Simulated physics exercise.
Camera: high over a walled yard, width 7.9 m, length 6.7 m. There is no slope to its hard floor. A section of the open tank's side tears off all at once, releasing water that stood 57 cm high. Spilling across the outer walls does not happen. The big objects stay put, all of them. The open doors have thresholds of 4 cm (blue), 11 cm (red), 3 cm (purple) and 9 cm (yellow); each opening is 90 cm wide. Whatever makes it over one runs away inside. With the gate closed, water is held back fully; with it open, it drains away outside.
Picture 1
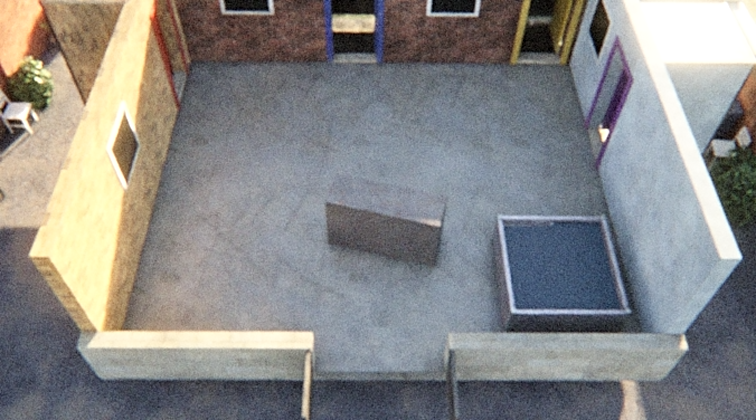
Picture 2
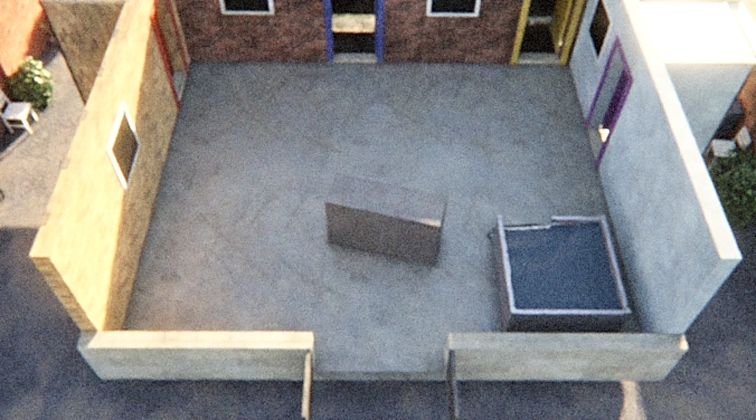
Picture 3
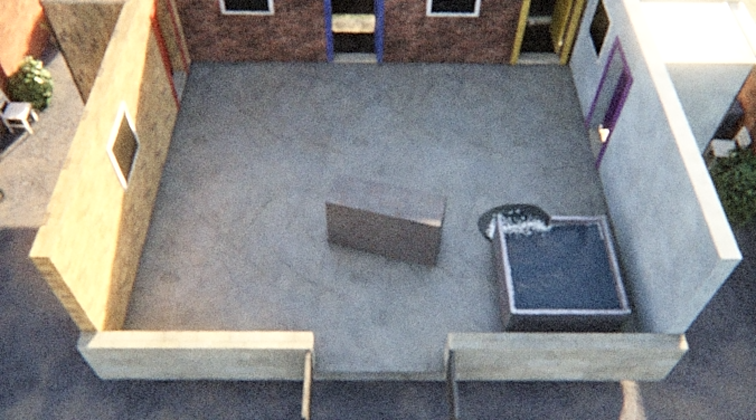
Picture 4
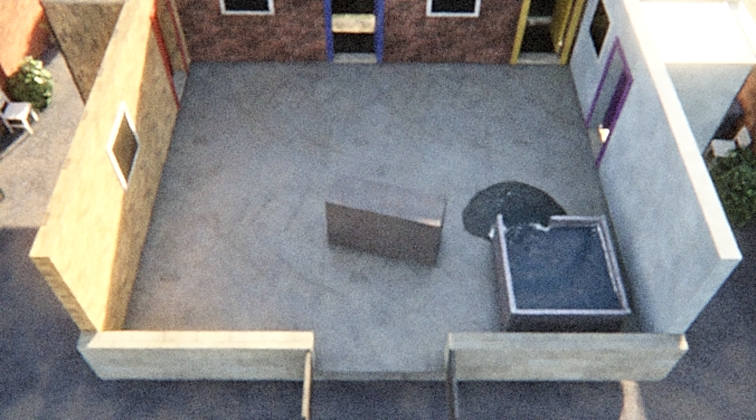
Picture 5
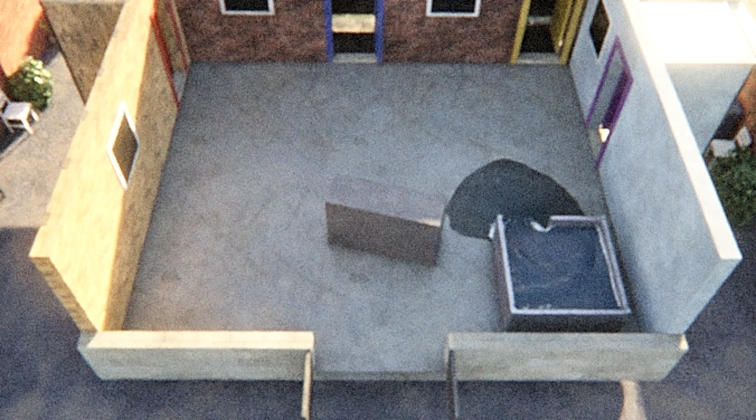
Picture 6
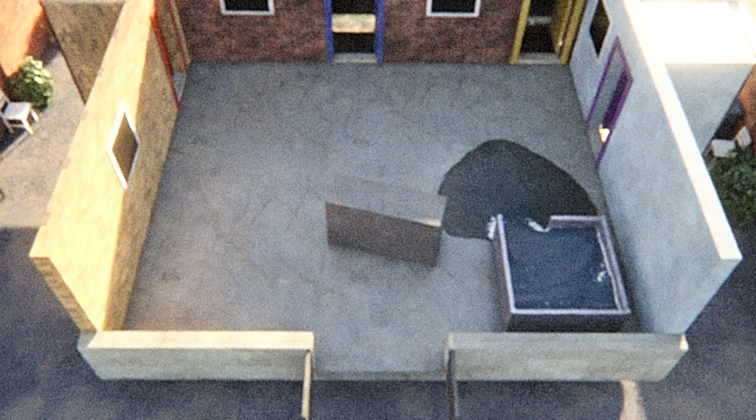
Dark water pouring from the broken far side of an open tank and spreading across a walled yard's grey floor.
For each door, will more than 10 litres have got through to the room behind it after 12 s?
Outcome: The blue door breaches the limit, the red door never breaches the limit, the purple door breaches the limit, the yellow door breaches the limit.
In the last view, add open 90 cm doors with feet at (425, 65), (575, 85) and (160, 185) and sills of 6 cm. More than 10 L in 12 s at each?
In that order: Beyond it, beyond it, short of it.
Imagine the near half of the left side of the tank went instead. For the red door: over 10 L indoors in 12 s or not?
Against the limit, red does not exceed it.
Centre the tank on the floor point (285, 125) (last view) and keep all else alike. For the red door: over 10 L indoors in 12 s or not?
Well, red ends up beyond the mark.
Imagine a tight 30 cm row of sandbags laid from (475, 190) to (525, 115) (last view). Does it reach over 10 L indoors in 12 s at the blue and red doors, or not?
Doors: Blue stays under / red stays under.
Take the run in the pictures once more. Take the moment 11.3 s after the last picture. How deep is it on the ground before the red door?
Roughly 5.5 cm deep.
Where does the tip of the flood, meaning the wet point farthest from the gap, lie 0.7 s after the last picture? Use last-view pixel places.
That's around (470, 80) in the last picture.
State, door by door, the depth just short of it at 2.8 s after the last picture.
Measured in centimetres, the blue door gives 8, the red door 0, the purple door 5 and the yellow door 16.
Then, 0.7 s after the last picture water covers 20 % of the floor and is deepest (32 cm) near (512, 238); blue door not reached, red door not reached, purple door 3 cm at the sill, 0 L in, yellow door not reached.
Then, 1.5 s after the last picture water covers 35 % of the floor and is deepest (22 cm) near (512, 238); blue door not reached, red door not reached, purple door 8 cm at the sill, 2 L in, yellow door 11 cm at the sill, 0 L in.
Then, 2.8 s after the last picture water covers 40 % of the floor and is deepest (18 cm) near (512, 238); blue door 8 cm at the sill, 9 L in, red door not reached, purple door 5 cm at the sill, 14 L in, yellow door 16 cm at the sill, 23 L in.
Then, 6.3 s after the last picture water covers 50 % of the floor and is deepest (9 cm) near (512, 238); blue door 5 cm at the sill, 19 L in, red door 7 cm at the sill, 0 L in, purple door 6 cm at the sill, 24 L in, yellow door 7 cm at the sill, 40 L in.
Then, 11.3 s after the last picture water covers 75 % of the floor and is deepest (6 cm) near (187, 78); blue door 3 cm at the sill, 20 L in, red door 6 cm at the sill, 0 L in, purple door 4 cm at the sill, 40 L in, yellow door 4 cm at the sill, 40 L in.
